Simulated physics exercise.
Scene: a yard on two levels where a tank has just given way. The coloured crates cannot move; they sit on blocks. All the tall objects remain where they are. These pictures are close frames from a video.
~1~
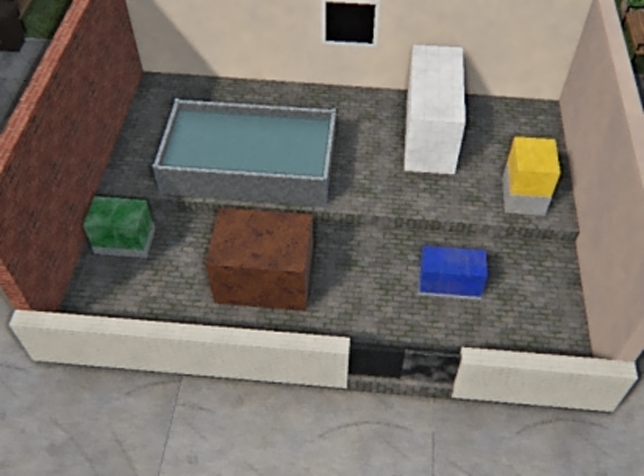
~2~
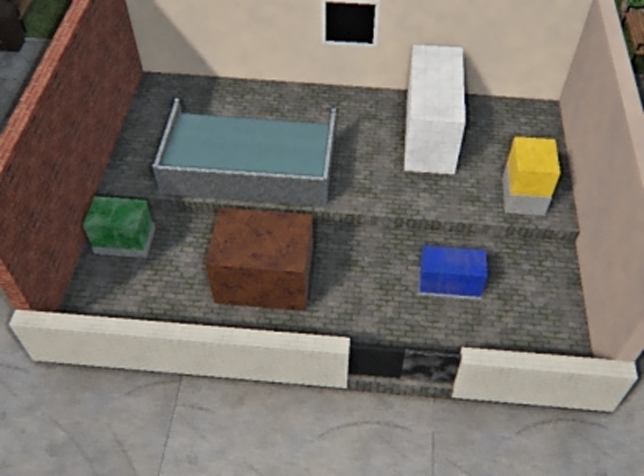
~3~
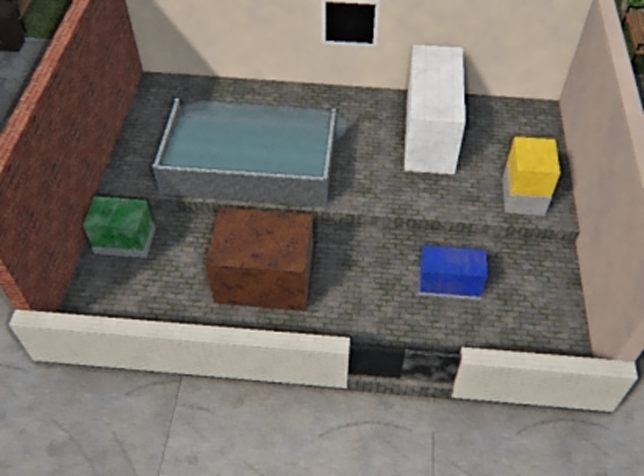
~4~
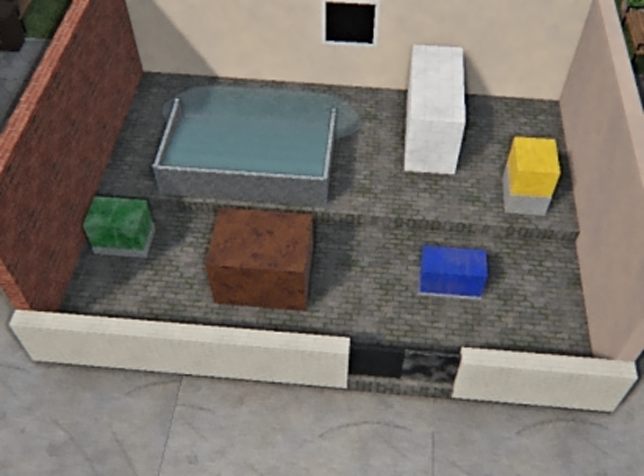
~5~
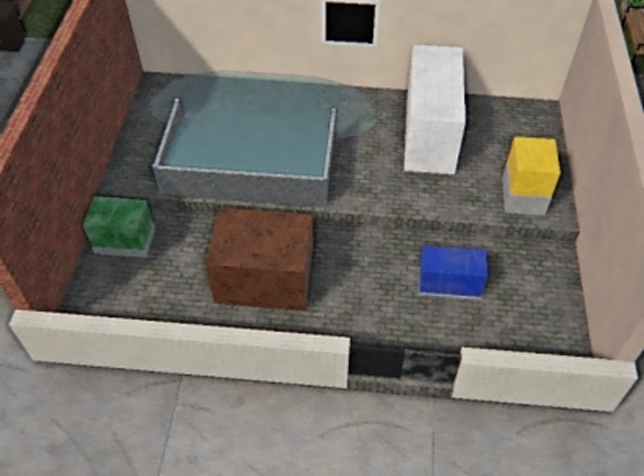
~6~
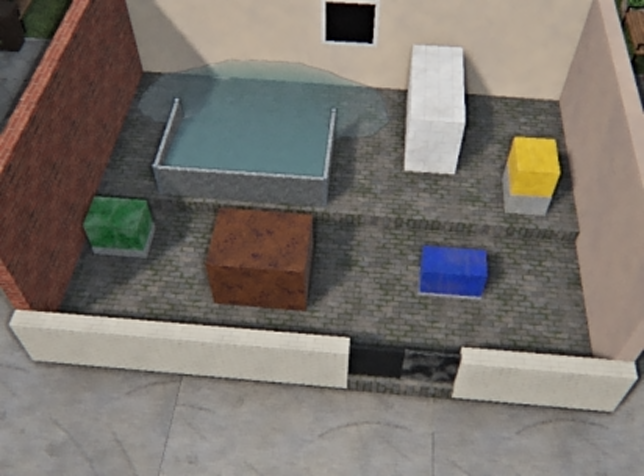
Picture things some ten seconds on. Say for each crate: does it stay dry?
Blue crate: No, it gets wet; yellow crate: Yes, it stays dry; green crate: No, it gets wet.
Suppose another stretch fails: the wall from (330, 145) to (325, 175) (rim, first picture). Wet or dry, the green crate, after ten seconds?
In my view the green one is never reached.
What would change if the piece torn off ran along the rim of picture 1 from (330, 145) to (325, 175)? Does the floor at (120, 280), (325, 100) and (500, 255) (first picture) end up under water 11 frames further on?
In the order given, the spots are not soaked, not soaked and swamped.
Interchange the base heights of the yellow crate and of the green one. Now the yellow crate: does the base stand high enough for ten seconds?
My guess is that the yellow one stays untouched.
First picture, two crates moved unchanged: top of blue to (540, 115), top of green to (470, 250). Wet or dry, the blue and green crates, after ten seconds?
So the blue one gets reached and the green one stays high and dry.
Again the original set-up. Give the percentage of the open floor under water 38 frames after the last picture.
That should be about 80 %.
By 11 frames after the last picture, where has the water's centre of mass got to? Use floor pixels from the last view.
(268, 118).
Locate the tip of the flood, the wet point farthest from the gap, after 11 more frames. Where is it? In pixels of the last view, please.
The wet point farthest out is around (552, 105).
A moment on, water covers 20 % of the floor; the blue crate not reached, the yellow crate not reached, the green crate not reached.
Next, water covers 25 % of the floor; the blue crate not reached, the yellow crate not reached, the green crate not reached.
Then, water covers 50 % of the floor; the blue crate water round its plinth, the yellow crate not reached, the green crate water round its plinth.
Later, water covers 80 % of the floor; the blue crate water round its plinth, the yellow crate water round its plinth, the green crate water round its plinth.
In the end, water covers 95 % of the floor; the blue crate was topped, the yellow crate stayed above the water, the green crate was topped.
